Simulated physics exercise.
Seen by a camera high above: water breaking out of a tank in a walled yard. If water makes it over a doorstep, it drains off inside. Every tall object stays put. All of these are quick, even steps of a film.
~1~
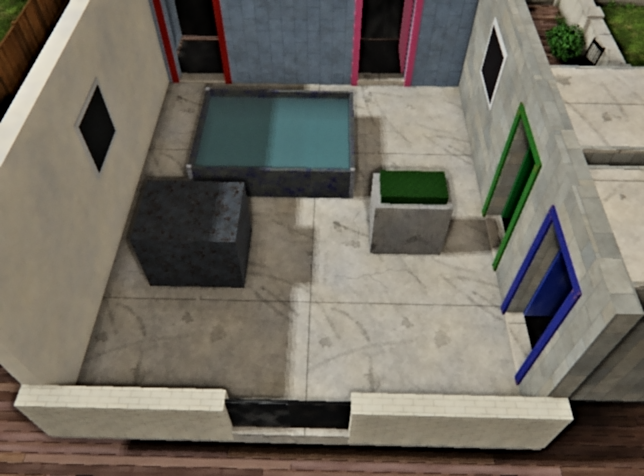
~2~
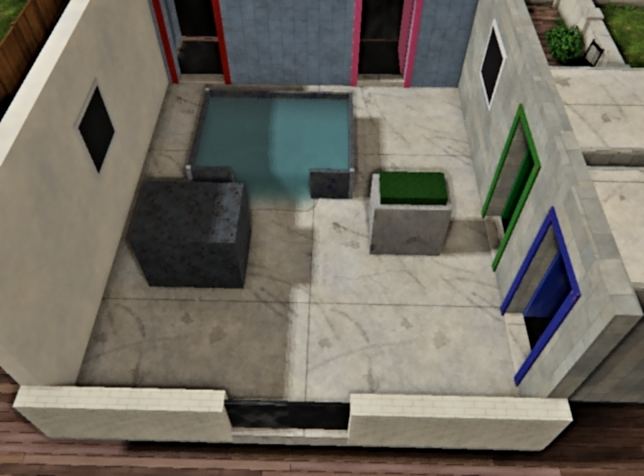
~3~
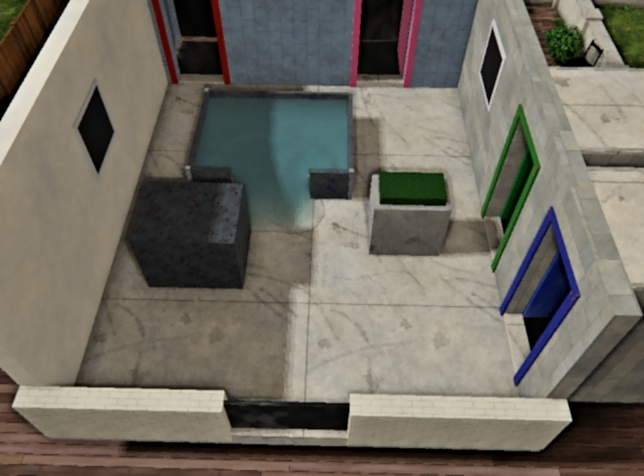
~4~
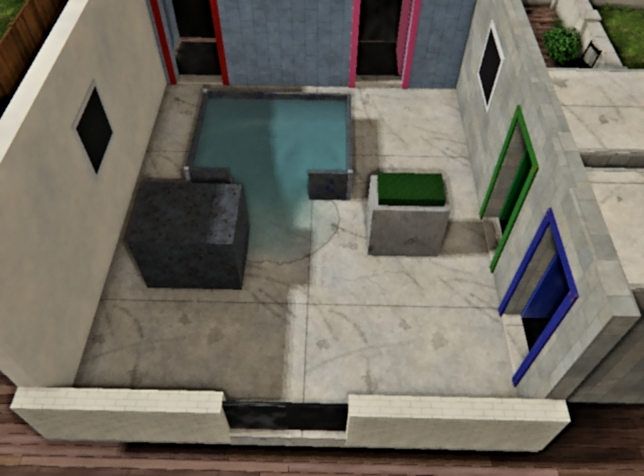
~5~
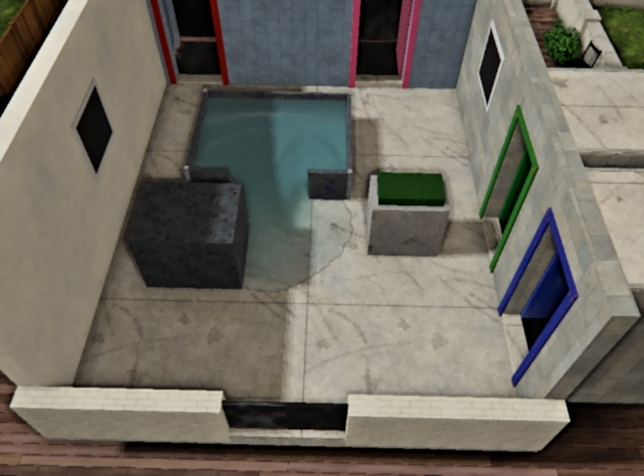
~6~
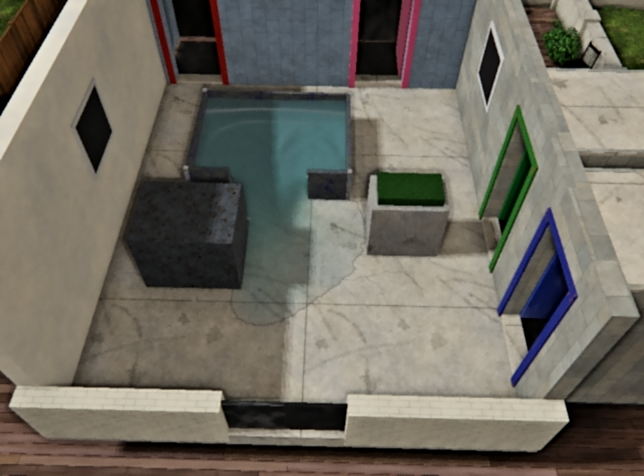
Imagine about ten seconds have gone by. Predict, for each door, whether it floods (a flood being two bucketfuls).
Prediction: The pink door stays unflooded; the blue door floods; the green door stays unflooded; the red door floods.
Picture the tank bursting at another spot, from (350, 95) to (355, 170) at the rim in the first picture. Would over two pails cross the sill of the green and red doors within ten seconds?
Outcome - green door breaks the threshold, red door breaks the threshold.
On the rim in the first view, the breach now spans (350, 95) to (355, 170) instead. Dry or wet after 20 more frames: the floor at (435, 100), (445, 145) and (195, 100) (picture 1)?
Sequence: Wetted / wetted / spared.
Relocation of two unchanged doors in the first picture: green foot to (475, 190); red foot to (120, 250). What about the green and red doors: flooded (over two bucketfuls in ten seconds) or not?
Green: Does not flood; red: Gets flooded.
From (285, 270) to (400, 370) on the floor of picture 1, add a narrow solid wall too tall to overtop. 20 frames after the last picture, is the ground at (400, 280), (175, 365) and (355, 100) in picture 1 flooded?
Results in sequence: Swamped / swamped / bone-dry.
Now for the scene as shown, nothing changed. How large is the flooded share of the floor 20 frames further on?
Estimate: Some 60 in a hundred.
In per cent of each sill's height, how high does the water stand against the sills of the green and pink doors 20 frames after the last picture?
Respectively about 0 and 0 per cent.
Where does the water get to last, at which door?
It is the one in pink.
A moment on, water covers 25 % of the floor; the pink door not reached, the blue door not reached, the green door not reached, the red door not reached.
Next, water covers 40 % of the floor; the pink door not reached, the blue door not reached, the green door not reached, the red door not reached.
Then, water covers 60 % of the floor; the pink door not reached, the blue door under two buckets in, the green door not reached, the red door wet at the sill, nothing in.
Later, water covers 80 % of the floor; the pink door not reached, the blue door over two buckets in, the green door wet at the sill, nothing in, the red door over two buckets in.
In the end, water covers 100 % of the floor; the pink door wet at the sill, nothing in, the blue door far over two buckets in, the green door wet at the sill, nothing in, the red door over two buckets in.
